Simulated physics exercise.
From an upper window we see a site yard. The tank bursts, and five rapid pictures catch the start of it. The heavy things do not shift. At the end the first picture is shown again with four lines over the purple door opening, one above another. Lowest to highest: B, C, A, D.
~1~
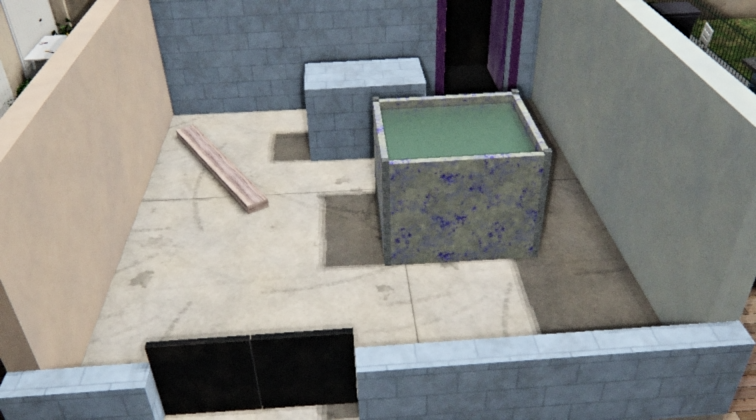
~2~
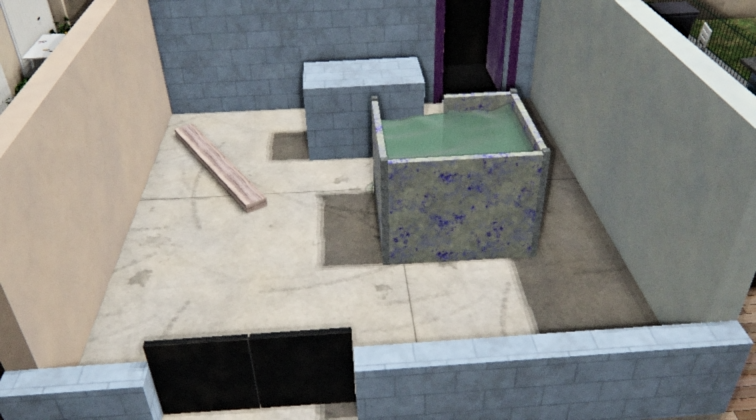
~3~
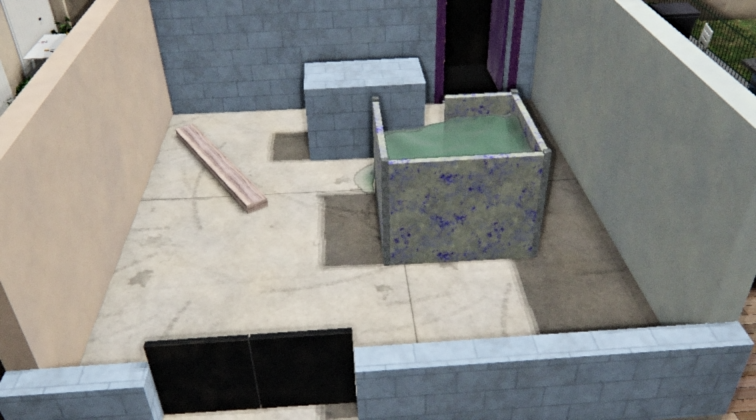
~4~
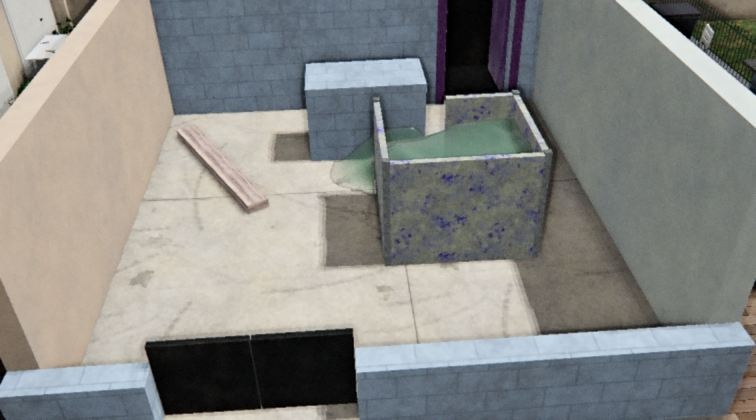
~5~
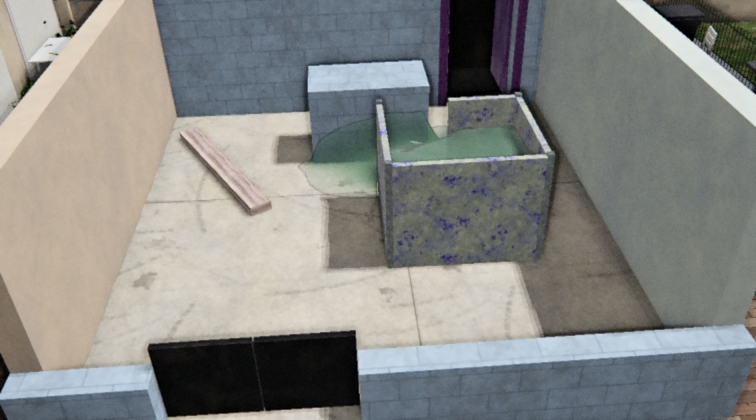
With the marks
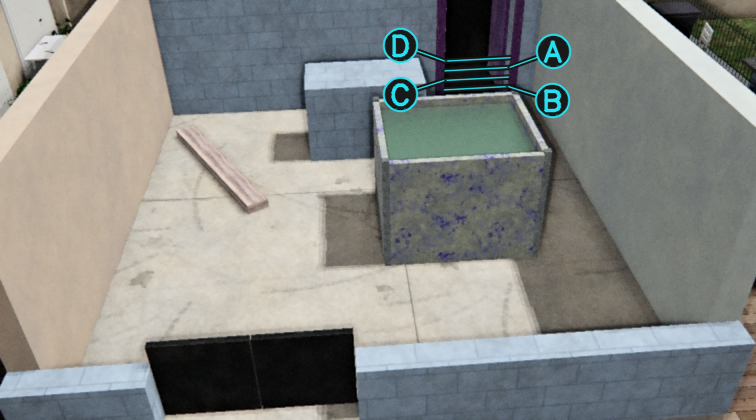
A mottled grey tank with purplish-blue specks, filled with green water, stands right of centre in a walled yard seen from an upper window. Behind it are a pale blue block and a purple-framed doorway, with a pinkish plank on the left and a black gate in front. The tank's back side opens, and water pours out behind it, spreading leftward across the pale ground past the block.
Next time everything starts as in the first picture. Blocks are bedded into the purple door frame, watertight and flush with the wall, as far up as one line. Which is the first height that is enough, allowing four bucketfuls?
I would pick mark B.
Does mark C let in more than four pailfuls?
No.
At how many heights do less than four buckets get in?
All four.
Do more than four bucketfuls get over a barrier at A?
No, that is safe.
In cyan, A at (477, 69); B at (476, 88); C at (476, 78); D at (477, 59); from the bottom up B, C, A, D.
If A is chosen, nothing gets over.
If B is chosen, a splash gets over, under a bucket.
If C is chosen, nothing gets over.
If D is chosen, nothing gets over.
